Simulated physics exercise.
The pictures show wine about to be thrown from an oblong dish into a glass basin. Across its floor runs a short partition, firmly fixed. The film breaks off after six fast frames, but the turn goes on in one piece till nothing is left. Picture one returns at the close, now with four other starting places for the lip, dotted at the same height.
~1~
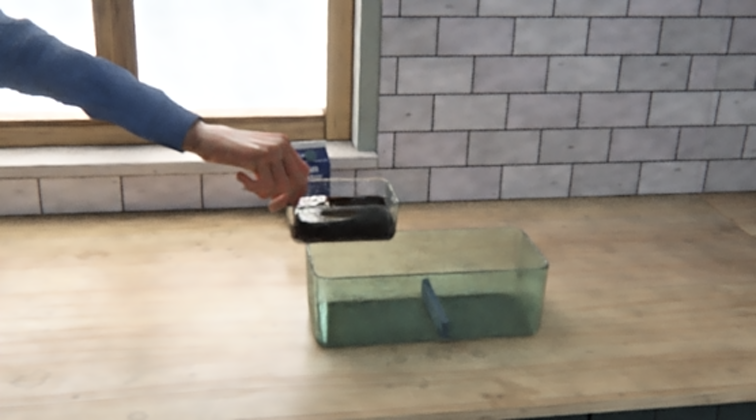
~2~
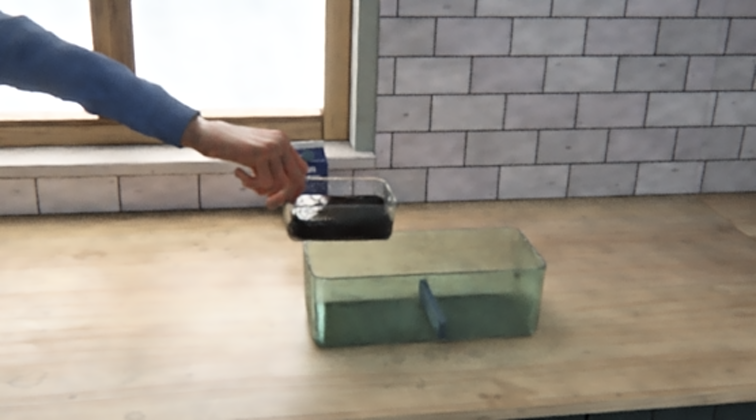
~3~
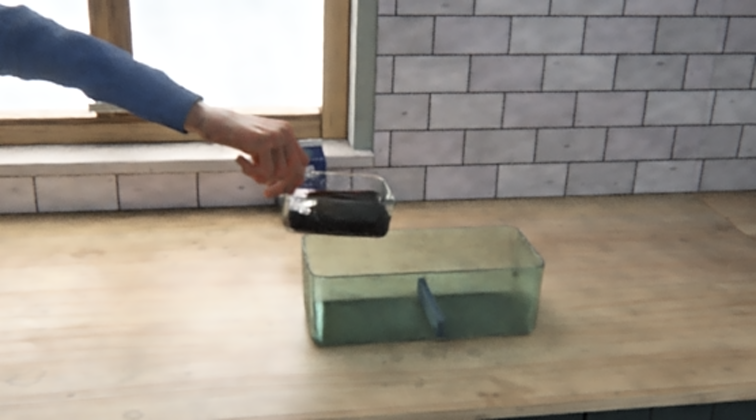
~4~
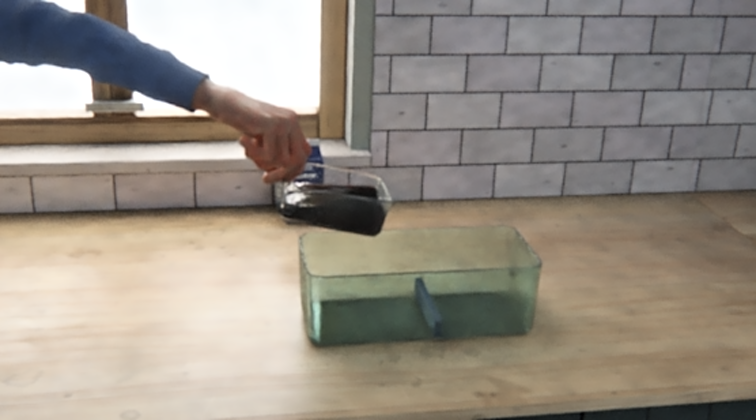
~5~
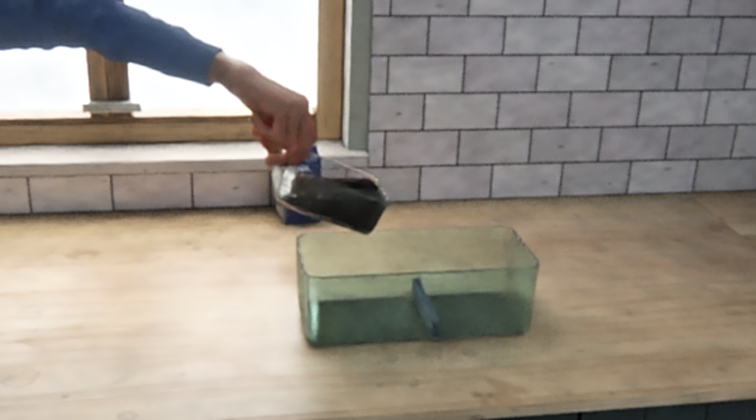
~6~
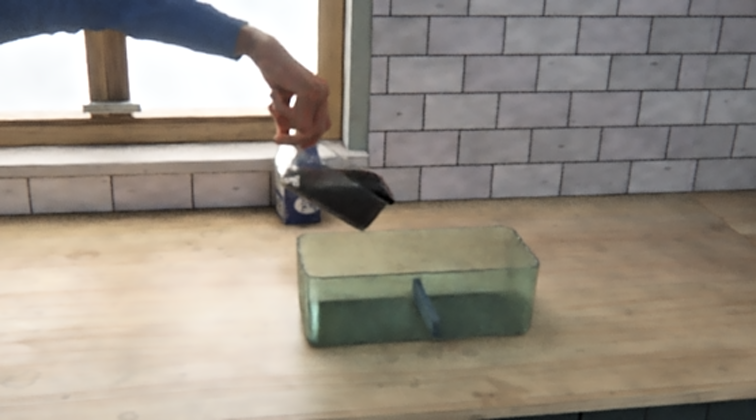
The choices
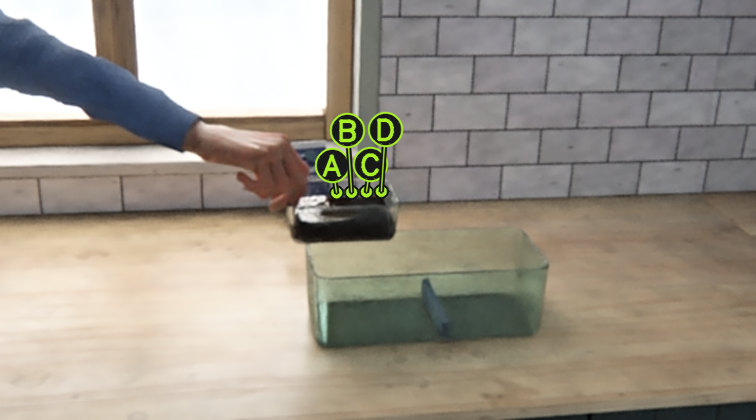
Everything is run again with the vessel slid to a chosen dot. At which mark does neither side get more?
The best spot is D.
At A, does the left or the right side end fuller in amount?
More ends on the left.
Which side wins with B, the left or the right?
More ends on the left.
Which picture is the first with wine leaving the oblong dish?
Picture 6.
In lime, A at (336, 192); B at (351, 192); C at (366, 191); D at (381, 191).
With A, about 86 % ends left of the wall and 13 % right of it.
With B, about 88 % ends left of the wall and 11 % right of it.
With C, about 83 % ends left of the wall and 16 % right of it.
With D, about 50 % ends left of the wall and 49 % right of it.
